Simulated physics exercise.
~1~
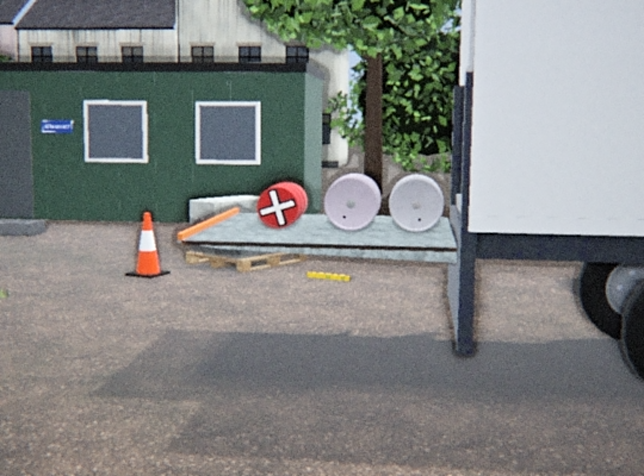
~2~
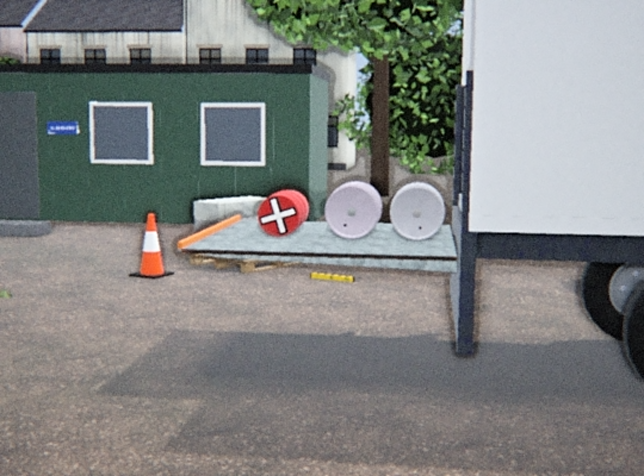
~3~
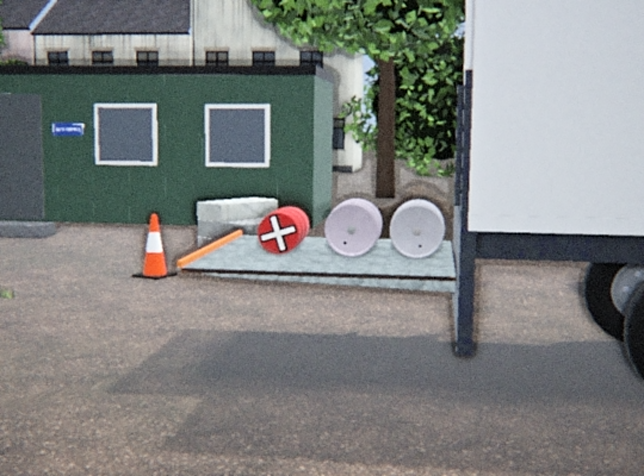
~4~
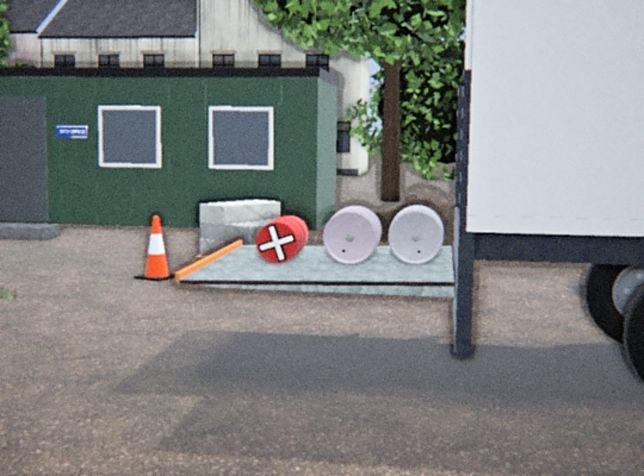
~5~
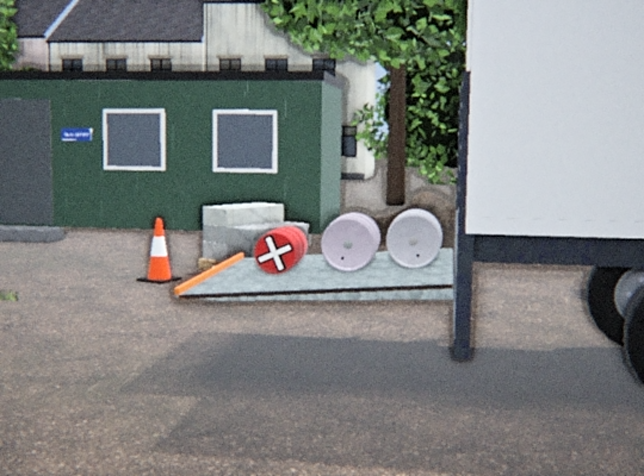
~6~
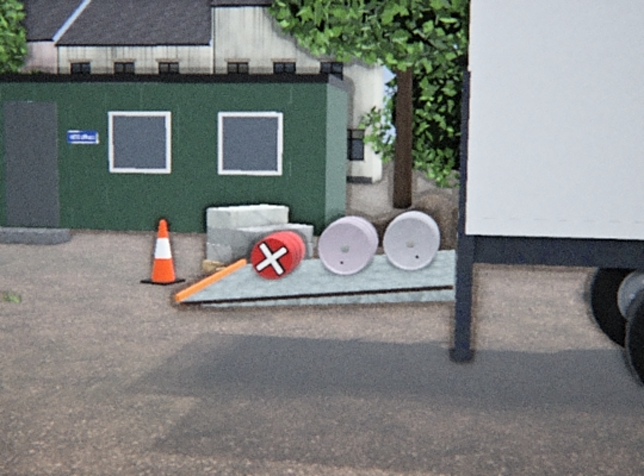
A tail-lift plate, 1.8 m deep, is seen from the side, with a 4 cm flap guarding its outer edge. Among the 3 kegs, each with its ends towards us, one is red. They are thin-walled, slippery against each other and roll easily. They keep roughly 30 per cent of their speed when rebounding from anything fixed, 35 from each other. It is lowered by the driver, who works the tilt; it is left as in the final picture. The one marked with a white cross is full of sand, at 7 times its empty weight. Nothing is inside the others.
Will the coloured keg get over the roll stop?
No.
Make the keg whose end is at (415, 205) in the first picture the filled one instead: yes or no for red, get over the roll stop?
Under that setup red does it.
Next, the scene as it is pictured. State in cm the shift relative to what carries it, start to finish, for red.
The red one shifted 40.
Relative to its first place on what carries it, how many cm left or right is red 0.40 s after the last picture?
Shift of red: 15, leftward.
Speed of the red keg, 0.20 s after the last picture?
About 0.3 m/s.
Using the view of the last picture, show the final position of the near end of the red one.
Look near pixel (220, 263).
Another 0.20 s on from the last picture, red is on the plate, 45 cm from the stop, rolling left; 0 gone from the plate.
Another 0.40 s on from the last picture, red is on the plate, 35 cm from the stop, rolling left; 0 gone from the plate.
Another 0.90 s on from the last picture, red is on the plate, 10 cm from the stop, rolling left; 0 gone from the plate.
In the end (2.10 s after the last picture), red is on the plate, 10 cm from the stop; 0 gone from the plate.
